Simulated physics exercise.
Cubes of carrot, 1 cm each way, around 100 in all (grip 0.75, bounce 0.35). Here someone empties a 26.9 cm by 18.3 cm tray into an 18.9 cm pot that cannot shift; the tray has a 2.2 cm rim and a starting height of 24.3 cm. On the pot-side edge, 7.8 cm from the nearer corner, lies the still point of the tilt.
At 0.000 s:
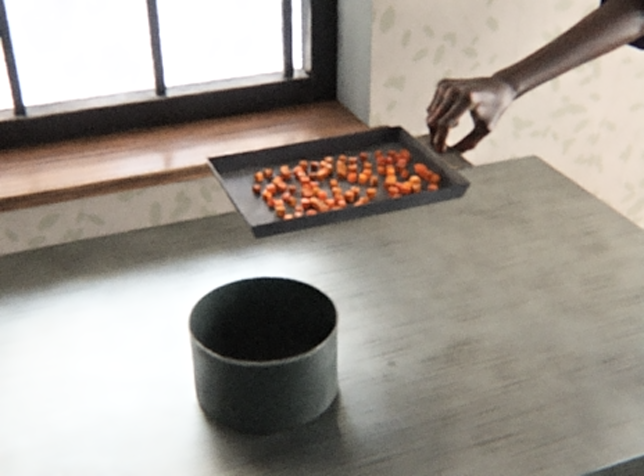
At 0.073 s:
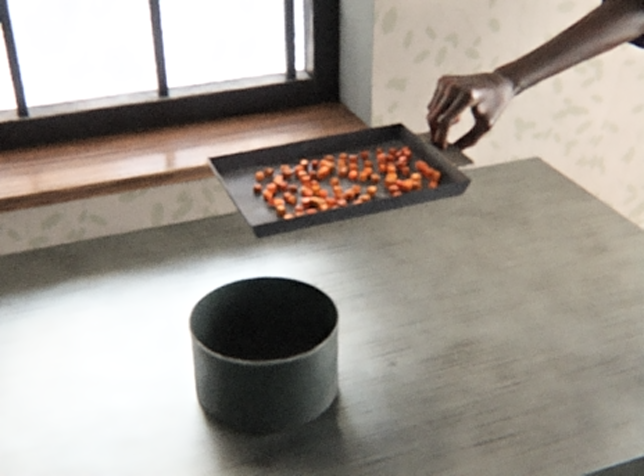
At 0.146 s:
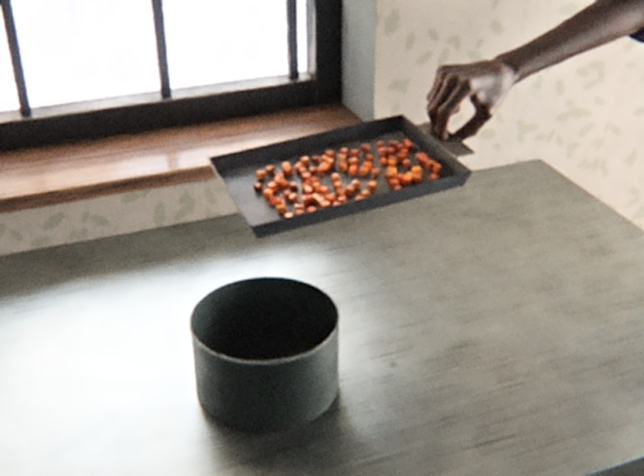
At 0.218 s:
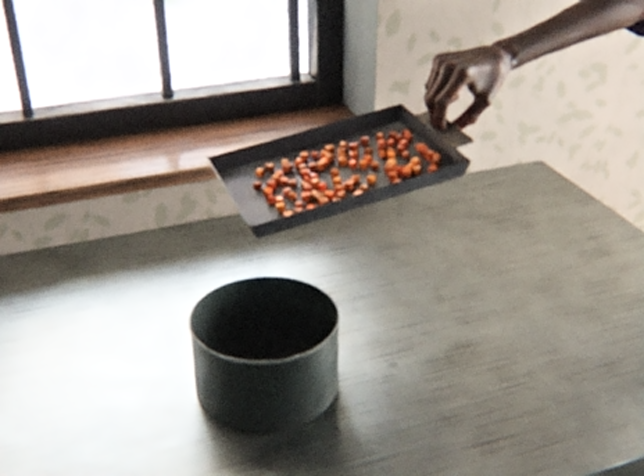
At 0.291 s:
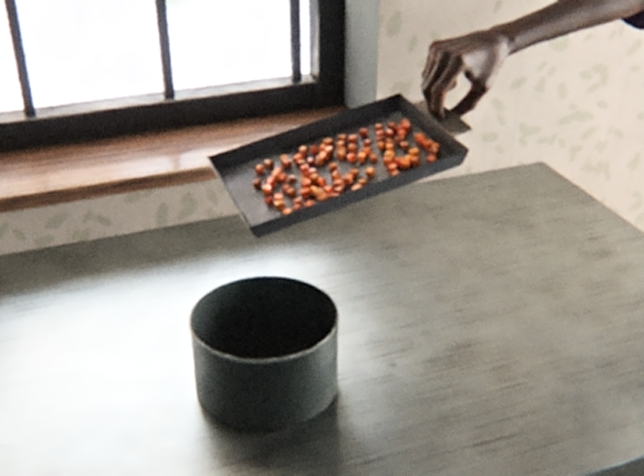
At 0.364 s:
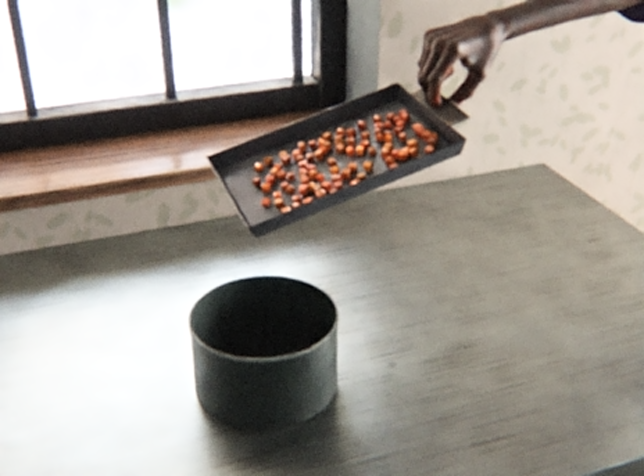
A dark, shallow rectangular tray scattered with small orange carrot pieces is held above a grey tabletop, seen from slightly above beside a barred window with a brown wooden sill and pale leaf-patterned wall. A round, dark green-grey pot stands below it, left of centre, while a hand grips the tray's right end. The hand steadily raises that end, slanting the tray down leftward, as the pieces stay spread across it and the view remains still.
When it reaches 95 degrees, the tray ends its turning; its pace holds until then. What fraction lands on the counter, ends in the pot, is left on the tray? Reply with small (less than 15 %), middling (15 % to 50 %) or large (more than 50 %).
Counter - middling, pot - large, left on the tray - small.
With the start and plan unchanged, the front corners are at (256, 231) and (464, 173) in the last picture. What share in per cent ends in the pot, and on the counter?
Split: Pot = 80, counter = 20.
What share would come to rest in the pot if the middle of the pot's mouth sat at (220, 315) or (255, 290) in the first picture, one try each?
Try one: ~ 95 %; try two: ~ 35 %.
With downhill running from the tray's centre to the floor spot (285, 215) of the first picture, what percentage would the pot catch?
I'd estimate about 95 %.
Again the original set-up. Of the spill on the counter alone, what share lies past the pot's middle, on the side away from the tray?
Some 100 per cent of the spill lies beyond the centre.
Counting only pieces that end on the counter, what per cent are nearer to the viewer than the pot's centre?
Some 30 per cent.
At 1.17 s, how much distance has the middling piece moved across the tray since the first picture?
Displacement on the tray: About 13 cm.
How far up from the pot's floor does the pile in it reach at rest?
I'd say near 1.5 centimetres.
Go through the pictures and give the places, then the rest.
The first picture shows tray tilt 0 degrees, front corners at (256, 222) and (463, 182); middle of the pieces at (334, 184); pot at (263, 316).
The second picture shows tray tilt 1 degrees, front corners at (256, 222) and (463, 179); middle of the pieces at (335, 182).
The third picture shows tray tilt 4 degrees, front corners at (256, 222) and (464, 170), lowest corner left front; middle of the pieces at (335, 178).
The fourth picture shows tray tilt 7 degrees, front corners at (254, 222) and (462, 160), lowest corner left front; middle of the pieces at (335, 173).
The fifth picture shows tray tilt 11 degrees, front corners at (253, 222) and (461, 149), lowest corner left front; middle of the pieces at (334, 167).
The sixth picture shows tray tilt 14 degrees, front corners at (252, 222) and (458, 139), lowest corner left front; middle of the pieces at (332, 162); pot at (264, 314). Its pace works out near 45 degrees a second.
Then, at 1.17 s, tilt 52 degrees; the tray holds 90 %, the pot 0 %.
After 1.71 s, tilt 77 degrees; the tray holds 65 %, the pot 15 %.
Then, at 2.31 s, tilt 95 degrees; the tray holds 15 %, the pot 35 %.
By 3.6 s all is still; counter 40 %, pot 60 %, tray 0 %.
